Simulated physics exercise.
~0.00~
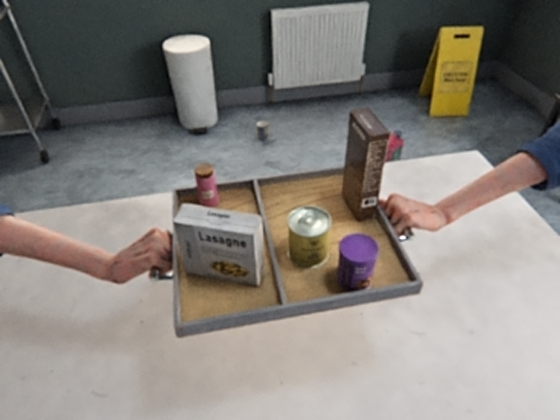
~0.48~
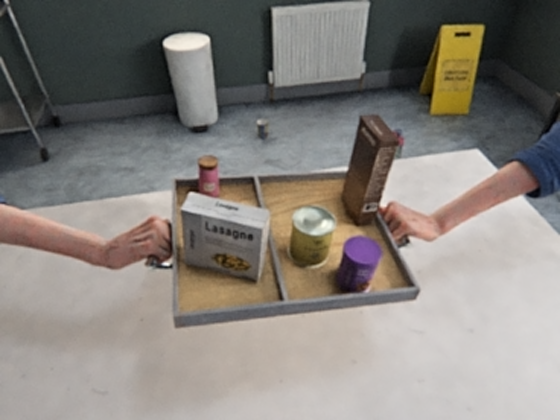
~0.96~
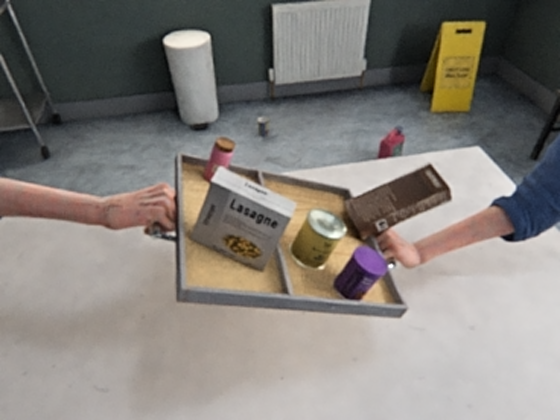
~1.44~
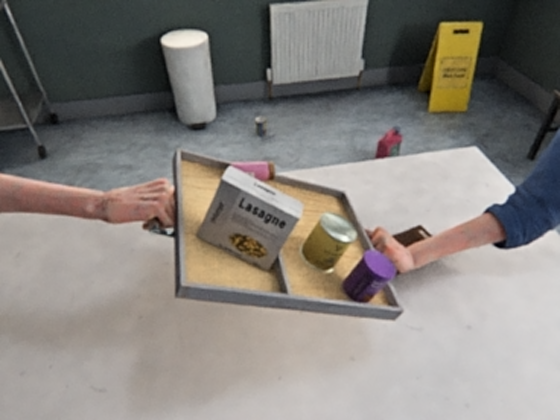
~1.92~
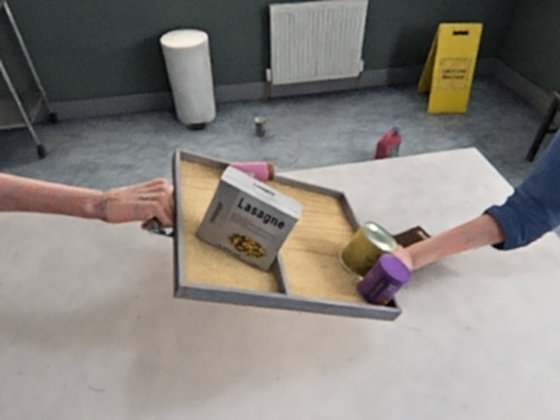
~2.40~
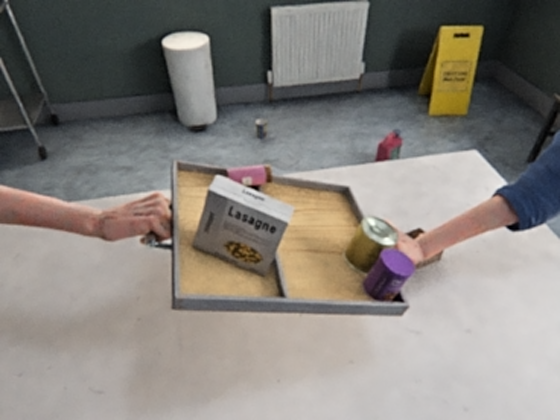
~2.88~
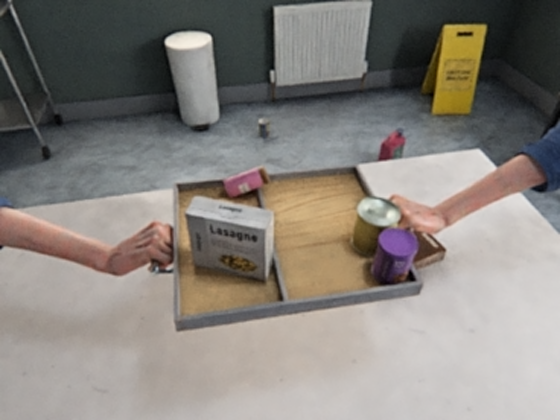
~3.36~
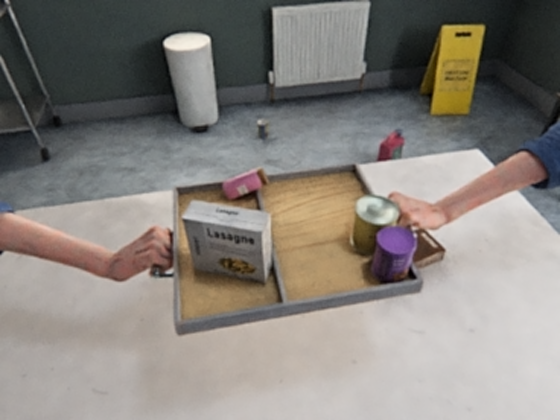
At first, two hands hold a divided serving tray level above a pale table, with a white lasagne packet, a pink shaker, a yellow tin, a purple tin and a tall brown packet standing on it. The right side dips, and the brown packet topples over the right edge and ends up off the tray. The pink shaker tips onto its side behind the lasagne packet, which stays standing. The yellow and purple tins then slide to the right rim. Finally, the hands level the tray, with both tins upright at the right and the shaker still lying down.
